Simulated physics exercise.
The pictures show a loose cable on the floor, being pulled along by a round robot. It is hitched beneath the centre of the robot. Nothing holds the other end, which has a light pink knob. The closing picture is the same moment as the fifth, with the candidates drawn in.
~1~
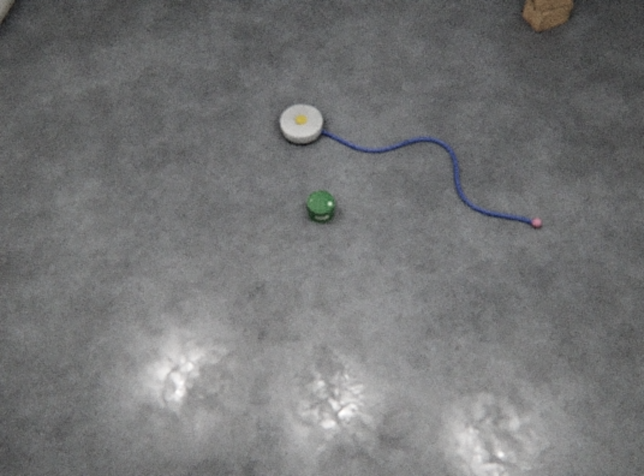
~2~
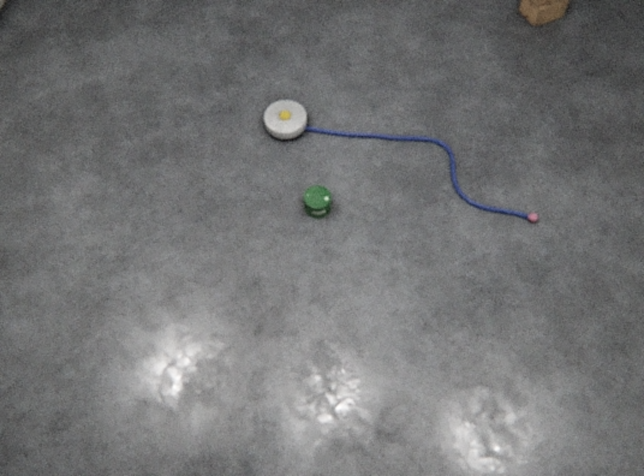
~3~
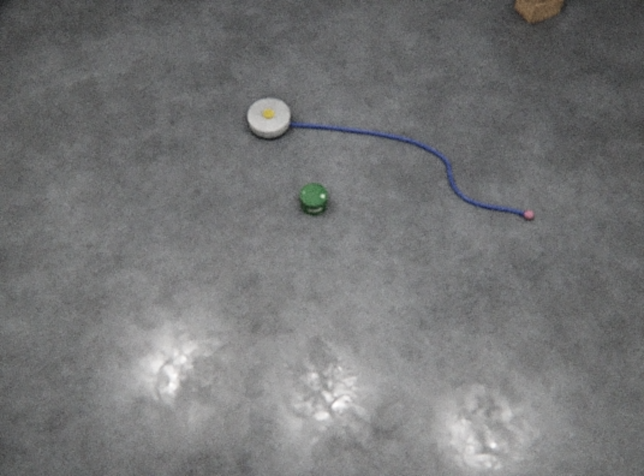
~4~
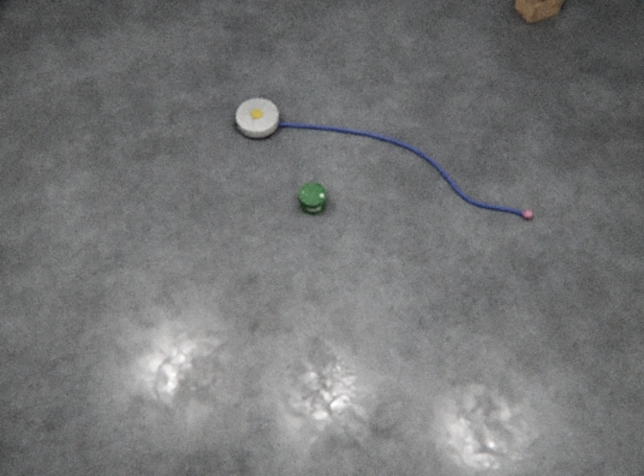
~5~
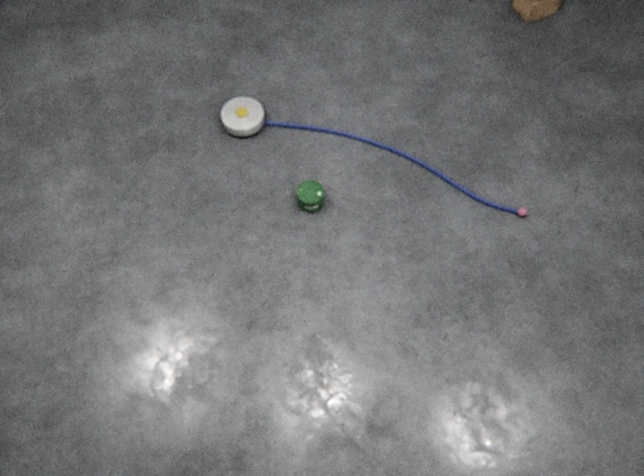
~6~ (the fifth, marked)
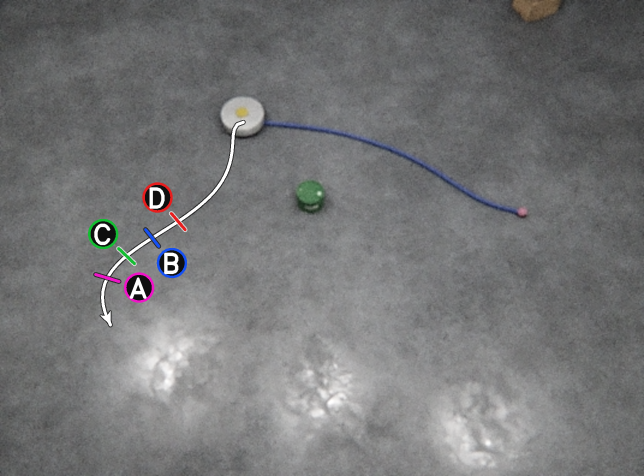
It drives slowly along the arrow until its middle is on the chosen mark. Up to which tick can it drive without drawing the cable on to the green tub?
Stop at D.
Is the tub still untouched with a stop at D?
Yes.
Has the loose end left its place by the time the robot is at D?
Yes.
On the marked copy, A at (107, 278); B at (152, 238); C at (127, 256); D at (178, 221); the route from (244, 122) via (181, 219) to (111, 325).
Following D. Soon after the start, robot (231, 152), middle of the cable (379, 150), free end (515, 210).
Later, robot (210, 191), middle of the cable (361, 164), free end (504, 206).
In the end, robot (177, 217), middle of the cable (331, 182), free end (480, 195); nothing has been touched.
As for the rest, A brings the cable against the tub; B brings the cable against the tub; C brings the cable against the tub.
